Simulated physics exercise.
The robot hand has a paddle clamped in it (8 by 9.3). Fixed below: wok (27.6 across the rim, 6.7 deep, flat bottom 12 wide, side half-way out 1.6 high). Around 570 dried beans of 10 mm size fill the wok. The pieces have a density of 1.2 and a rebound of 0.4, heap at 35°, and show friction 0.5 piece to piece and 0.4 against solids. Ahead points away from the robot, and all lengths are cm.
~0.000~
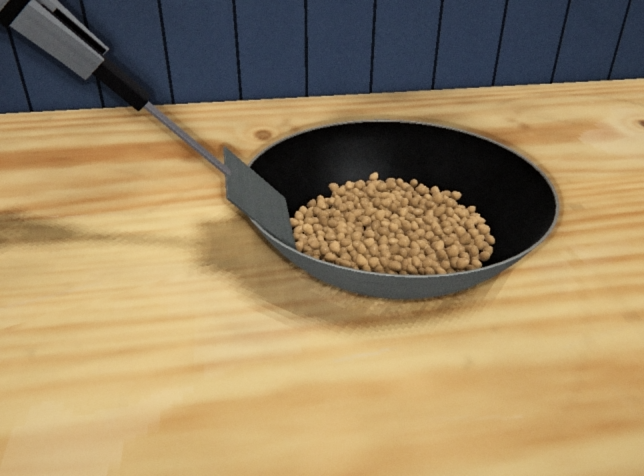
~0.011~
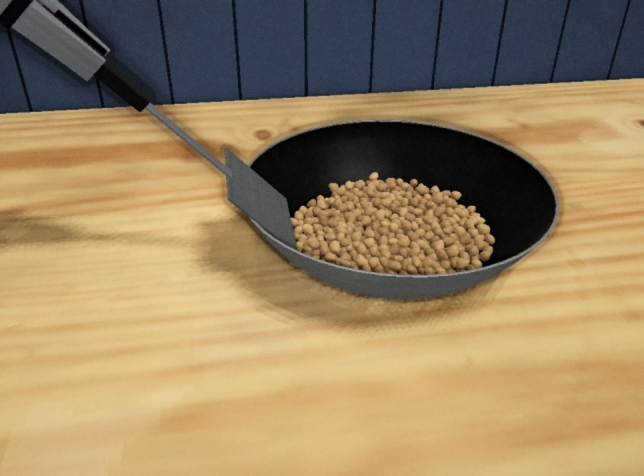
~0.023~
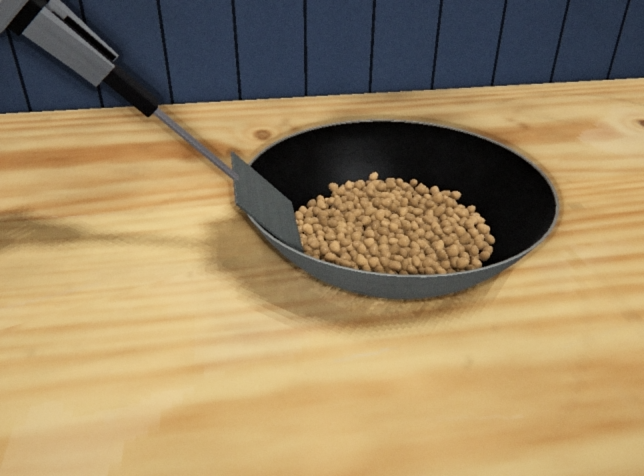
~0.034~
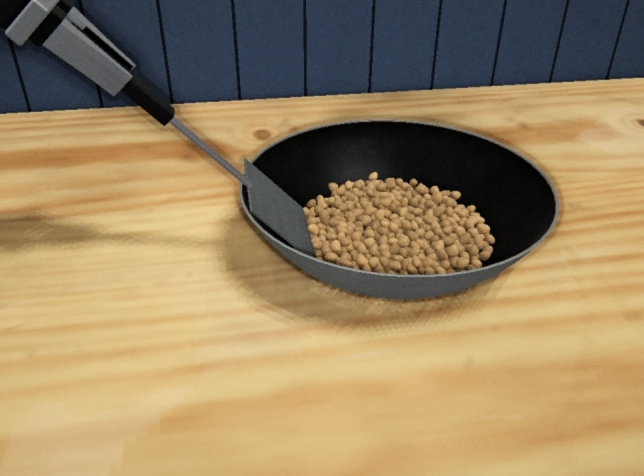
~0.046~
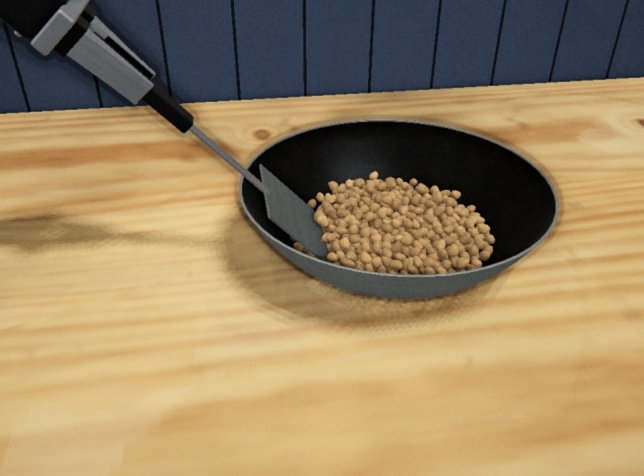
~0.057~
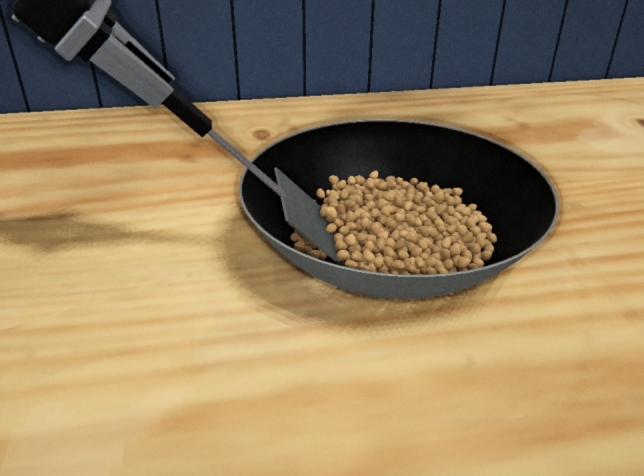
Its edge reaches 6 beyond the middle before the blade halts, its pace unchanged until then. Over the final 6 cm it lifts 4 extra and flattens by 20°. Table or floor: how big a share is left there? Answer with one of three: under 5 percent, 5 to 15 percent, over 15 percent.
5 to 15 percent.
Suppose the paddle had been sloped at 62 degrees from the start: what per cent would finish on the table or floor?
15 %.
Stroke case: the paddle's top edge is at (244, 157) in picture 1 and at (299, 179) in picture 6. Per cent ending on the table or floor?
It works out to about 15 %, more or less.
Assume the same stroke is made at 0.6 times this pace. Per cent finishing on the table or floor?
I'd put it at about 0 per cent.
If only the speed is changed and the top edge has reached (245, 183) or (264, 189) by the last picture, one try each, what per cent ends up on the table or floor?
Close to 0 per cent in the first try and close to 0 per cent in the second.
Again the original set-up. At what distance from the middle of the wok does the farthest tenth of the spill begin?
That distance is around 50 cm.
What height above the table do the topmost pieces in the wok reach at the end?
Height at the end: Around 6.5 cm.
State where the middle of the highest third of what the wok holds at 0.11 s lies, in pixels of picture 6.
Around (427, 207).
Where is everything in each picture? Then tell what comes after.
Paddle top edge at (225, 171), sloping 48°; upper third of the load around (391, 225), from x 290 to 490, top at y 180; 571 in the wok, in the first frame.
Paddle top edge at (227, 171), sloping 48°; upper third of the load around (391, 225), from x 290 to 490, top at y 180, in the second frame.
Paddle top edge at (234, 176), sloping 48°; upper third of the load around (390, 225), from x 290 to 490, top at y 175, in the third frame.
Paddle top edge at (247, 183), sloping 48°; upper third of the load around (391, 226), from x 290 to 490, top at y 175, in the fourth frame.
Paddle top edge at (264, 189), sloping 48°; upper third of the load around (386, 224), from x 290 to 490, top at y 175, in the fifth frame.
Paddle top edge at (280, 192), sloping 48°; upper third of the load around (385, 221), from x 295 to 490, top at y 175; 571 in the wok, in the sixth frame.
After 0.08 s, sloping 48°, highest piece 6 above the table; 571 in the wok.
After 0.11 s, sloping 42°, highest piece 8 above the table; 571 in the wok.
After 0.33 s, sloping 28°, highest piece 12 above the table; 513 in the wok, 28 on the table or floor, 30 on the blade or in flight.
After 1.38 s, sloping 28°, highest piece 7 above the table; 513 in the wok, 58 on the table or floor.
At rest, 513 in the wok, 58 on the table or floor. That is 10 % on the table or floor.
